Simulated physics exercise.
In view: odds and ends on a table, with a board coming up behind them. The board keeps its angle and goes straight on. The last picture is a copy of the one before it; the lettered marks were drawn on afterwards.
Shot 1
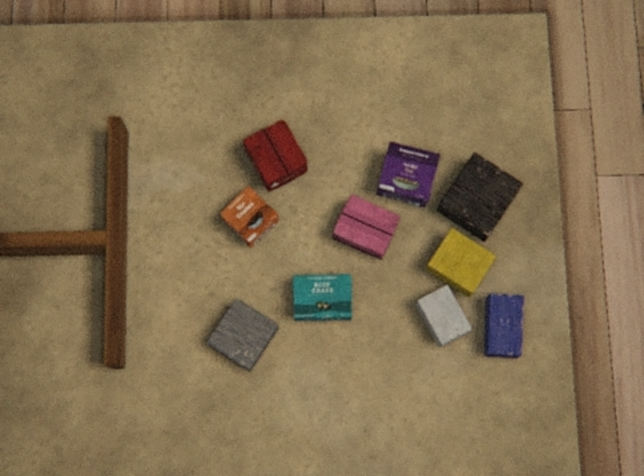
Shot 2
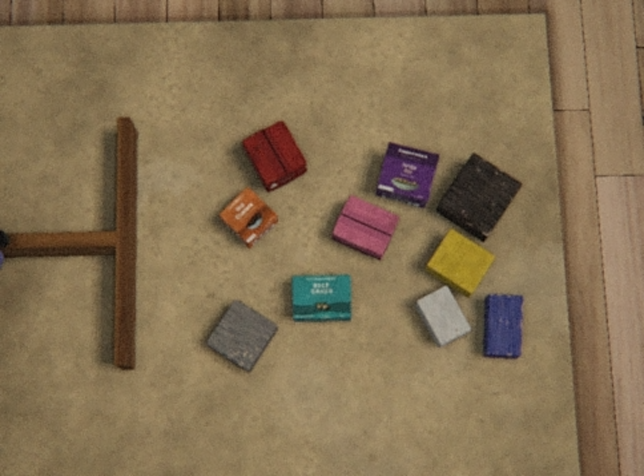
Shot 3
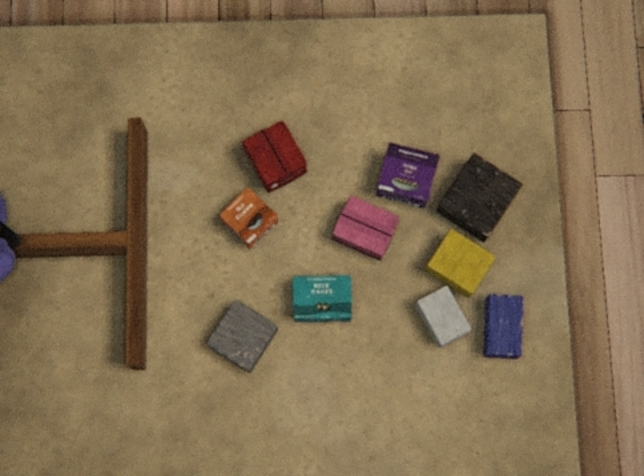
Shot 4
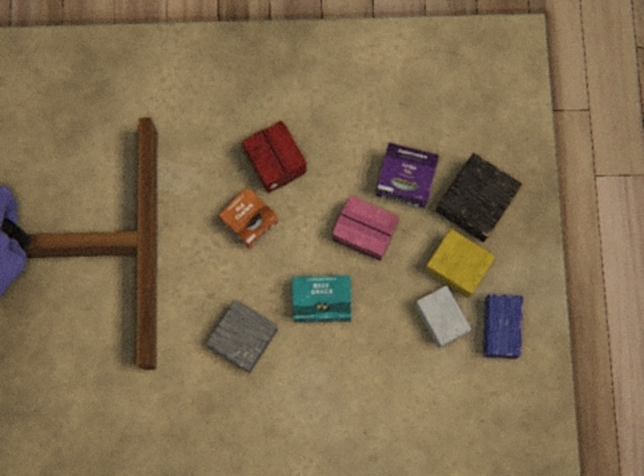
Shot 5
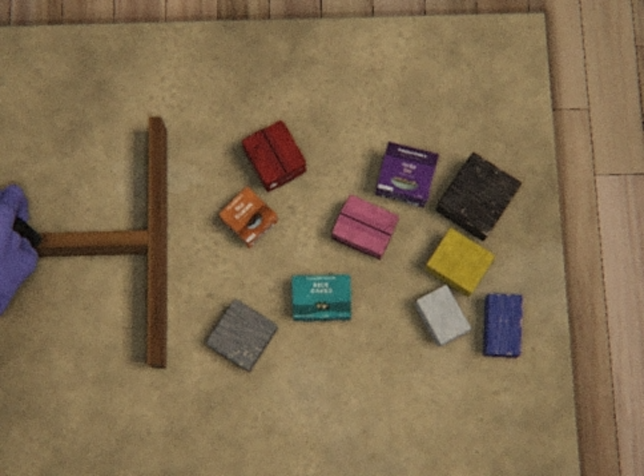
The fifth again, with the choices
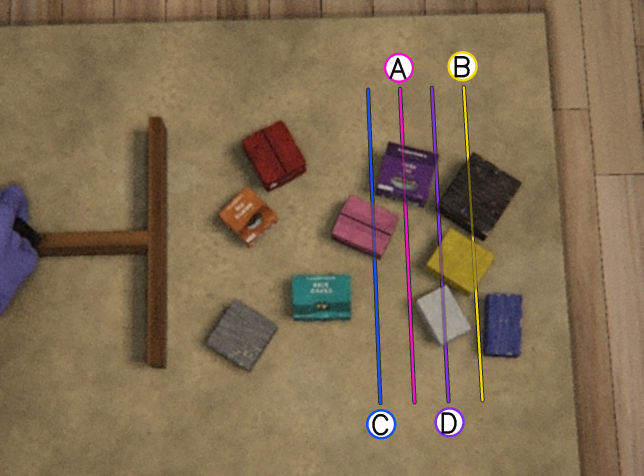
The video shows coloured boxes and blocks scattered on a mottled tan surface while a T-shaped wooden board on the left moves slowly rightward, a purple-gloved hand coming into view gripping its handle; the objects remain still.
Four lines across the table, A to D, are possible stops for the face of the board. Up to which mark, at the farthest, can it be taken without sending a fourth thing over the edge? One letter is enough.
It should halt at B.
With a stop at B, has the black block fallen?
Yes.
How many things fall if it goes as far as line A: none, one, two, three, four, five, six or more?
In all, none.
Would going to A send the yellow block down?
No.
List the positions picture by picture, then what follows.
Black block (479, 198); yellow block (461, 263); purple packet (408, 175), in the first frame.
Board (122, 238); blue block (503, 327), in the second frame.
Board (134, 238); white block (443, 317), in the third frame.
Board (144, 238); grey block (242, 336), in the fourth frame.
Board (154, 237); red box (275, 156); black block (478, 197); yellow block (459, 263), in the fifth frame.
On the marked copy, A at (407, 241); B at (473, 239); C at (374, 241); D at (440, 240).
Taking B. A third of the way, board (268, 234); red box (308, 156); grey block (303, 325).
Two thirds of the way, board (384, 231); black block (517, 188); yellow block (513, 265).
When it is over, board (473, 228); yellow block over the edge; blue block over the edge; three fallen.
As for the rest, A is within the limit but short; C is within the limit but short; D is within the limit but short.
